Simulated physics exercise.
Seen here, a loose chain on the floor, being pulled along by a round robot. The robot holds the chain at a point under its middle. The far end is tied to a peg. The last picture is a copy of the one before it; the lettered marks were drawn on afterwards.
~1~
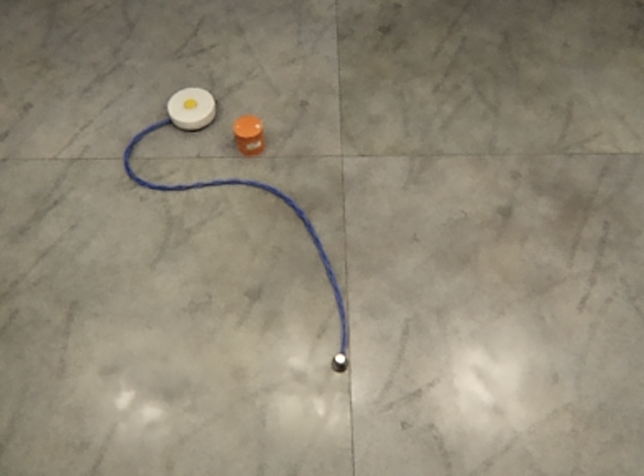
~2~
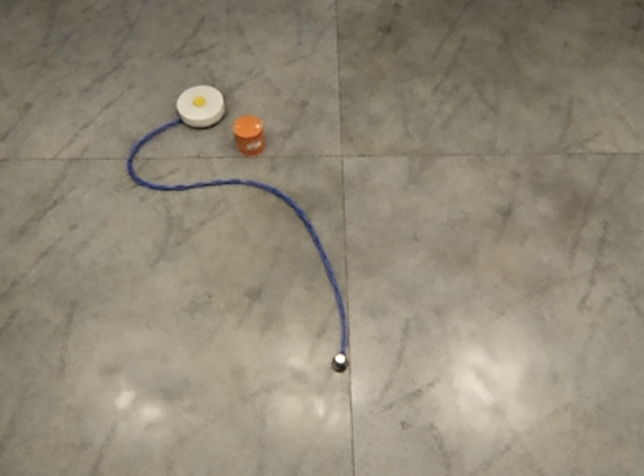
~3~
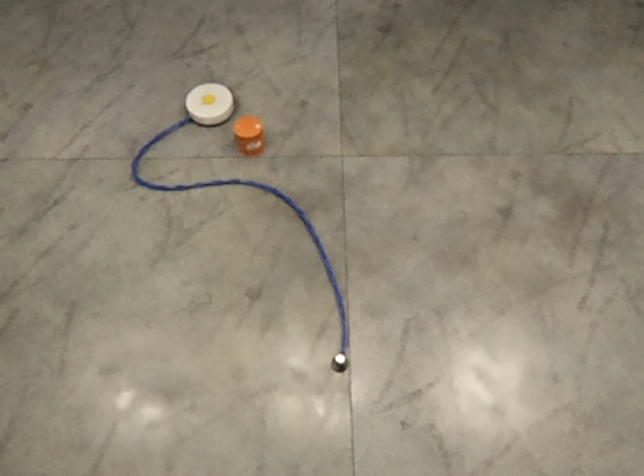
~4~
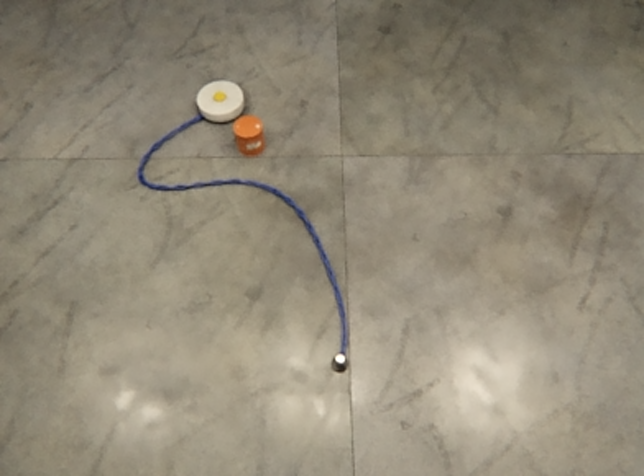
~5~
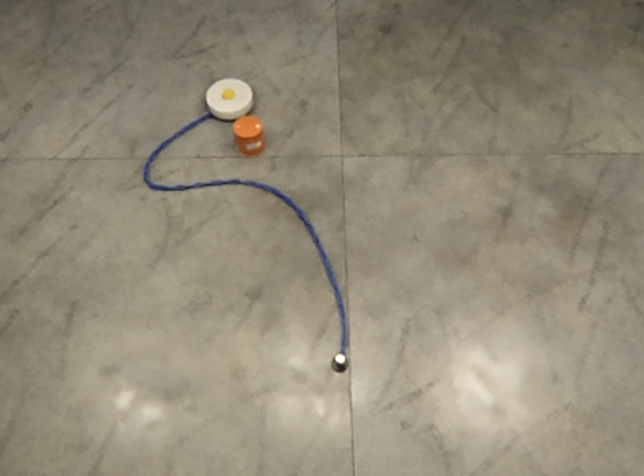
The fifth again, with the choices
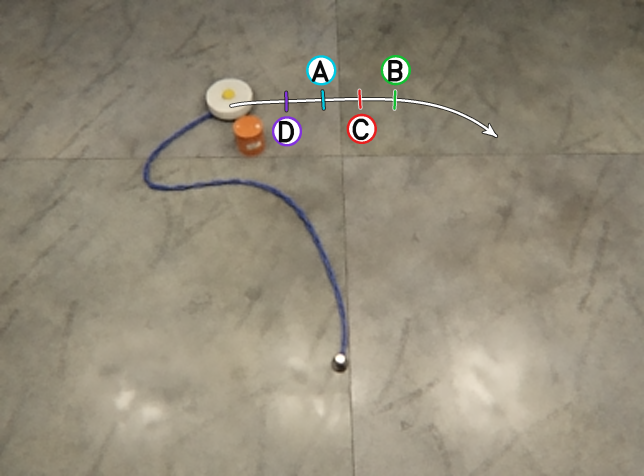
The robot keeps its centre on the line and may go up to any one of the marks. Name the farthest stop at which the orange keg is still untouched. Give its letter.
Up to mark A.
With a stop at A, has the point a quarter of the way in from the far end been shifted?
No.
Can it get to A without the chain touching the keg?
Yes.
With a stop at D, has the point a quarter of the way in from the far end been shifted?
No.
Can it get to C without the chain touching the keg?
No.
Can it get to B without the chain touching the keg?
No.
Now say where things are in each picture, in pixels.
The first frame shows orange keg (250, 136); robot (192, 110); peg (340, 361).
The second frame shows robot (201, 107); peg (340, 361).
The third frame shows robot (210, 105); peg (340, 361).
The fourth frame shows robot (221, 102); peg (340, 361).
The fifth frame shows robot (230, 100); peg (340, 361); orange keg (250, 136).
On the marked copy, A at (323, 100); B at (395, 100); C at (360, 99); D at (286, 101); the route from (231, 106) via (371, 99) to (496, 136).
Following A. Soon after the start, robot (264, 97), middle of the chain (244, 183).
Later, robot (295, 95), middle of the chain (244, 183).
In the end, robot (323, 94), middle of the chain (244, 183); nothing has been touched.
As for the rest, B brings the chain against the keg; C brings the chain against the keg; D is safe but short.
